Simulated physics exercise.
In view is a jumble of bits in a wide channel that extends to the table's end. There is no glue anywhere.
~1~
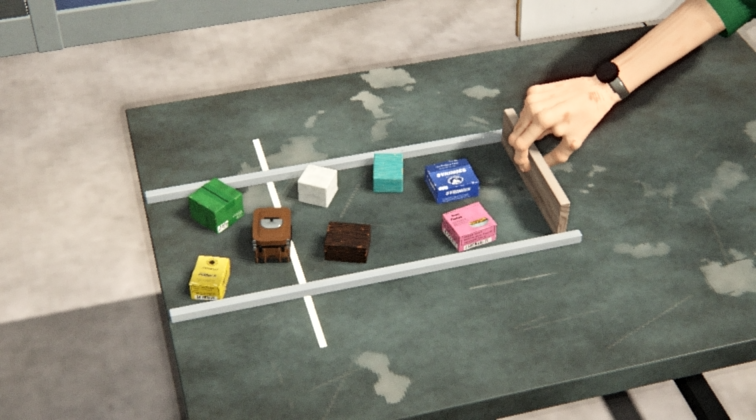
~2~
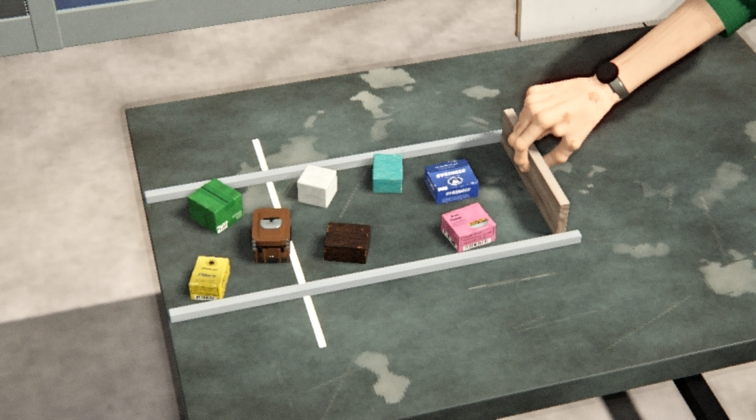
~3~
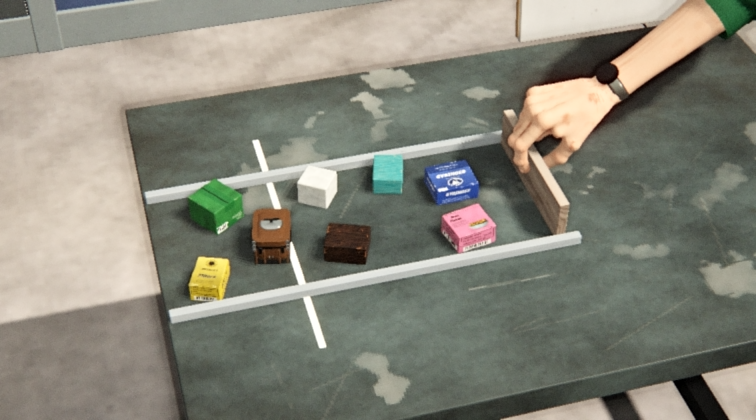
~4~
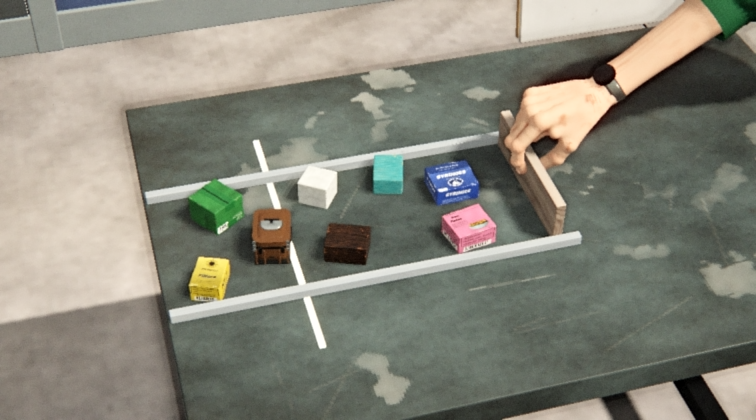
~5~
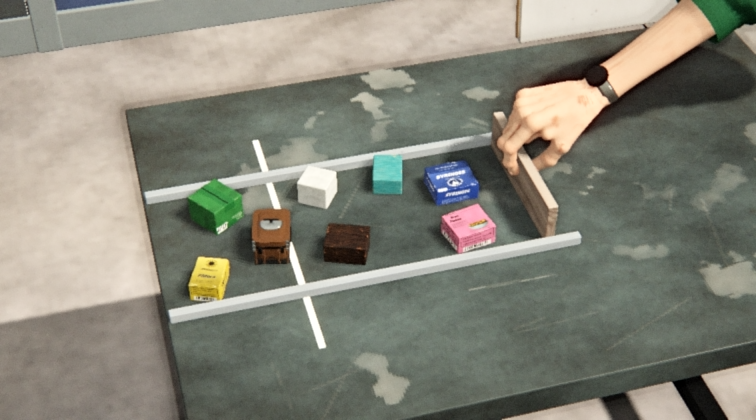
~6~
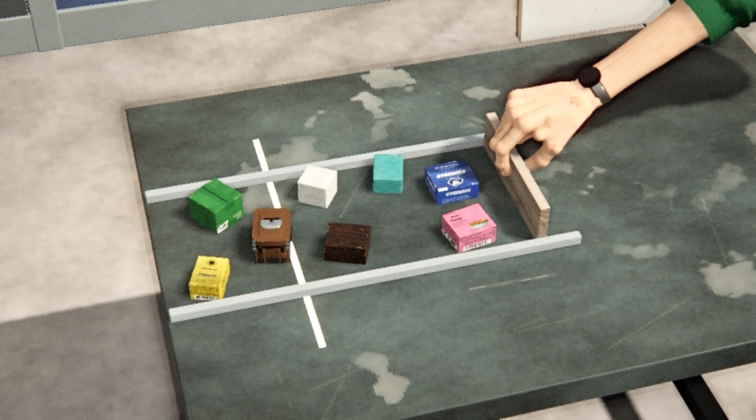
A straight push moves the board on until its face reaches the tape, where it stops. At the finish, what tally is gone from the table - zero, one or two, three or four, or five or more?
The tally gone is zero.
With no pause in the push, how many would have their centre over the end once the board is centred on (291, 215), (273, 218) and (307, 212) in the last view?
Counts by place: 0 / 0 / 0.
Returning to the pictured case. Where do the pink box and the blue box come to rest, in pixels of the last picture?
(276, 264) and (266, 238), roughly.
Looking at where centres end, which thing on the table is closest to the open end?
The one is the yellow box.
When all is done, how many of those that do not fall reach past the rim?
You'd get 0.
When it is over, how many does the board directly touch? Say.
3 of them.
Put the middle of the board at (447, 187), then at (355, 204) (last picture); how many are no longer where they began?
The number moved is 3 and then 6.
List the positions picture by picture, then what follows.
Yellow box (210, 279); green box (216, 206); brown case (273, 235); board (534, 171); tape (286, 233), in the first picture.
Green box (216, 206); pink box (468, 227), in the second picture.
Brown case (272, 236); blue box (451, 182), in the third picture.
Yellow box (210, 280); black block (347, 244), in the fourth picture.
Green box (216, 207); board (522, 174), in the fifth picture.
Yellow box (210, 279); green box (216, 206); brown case (272, 235); board (515, 175); tape (286, 234), in the sixth picture.
A little later, none off yet; yellow box at rest near (210, 279); green box at rest near (216, 206); brown case at rest near (272, 235).
Next, none off yet; yellow box at rest near (210, 279); green box at rest near (216, 206); brown case shifted a little near (245, 235).
When it is over, the number that fall off is zero.
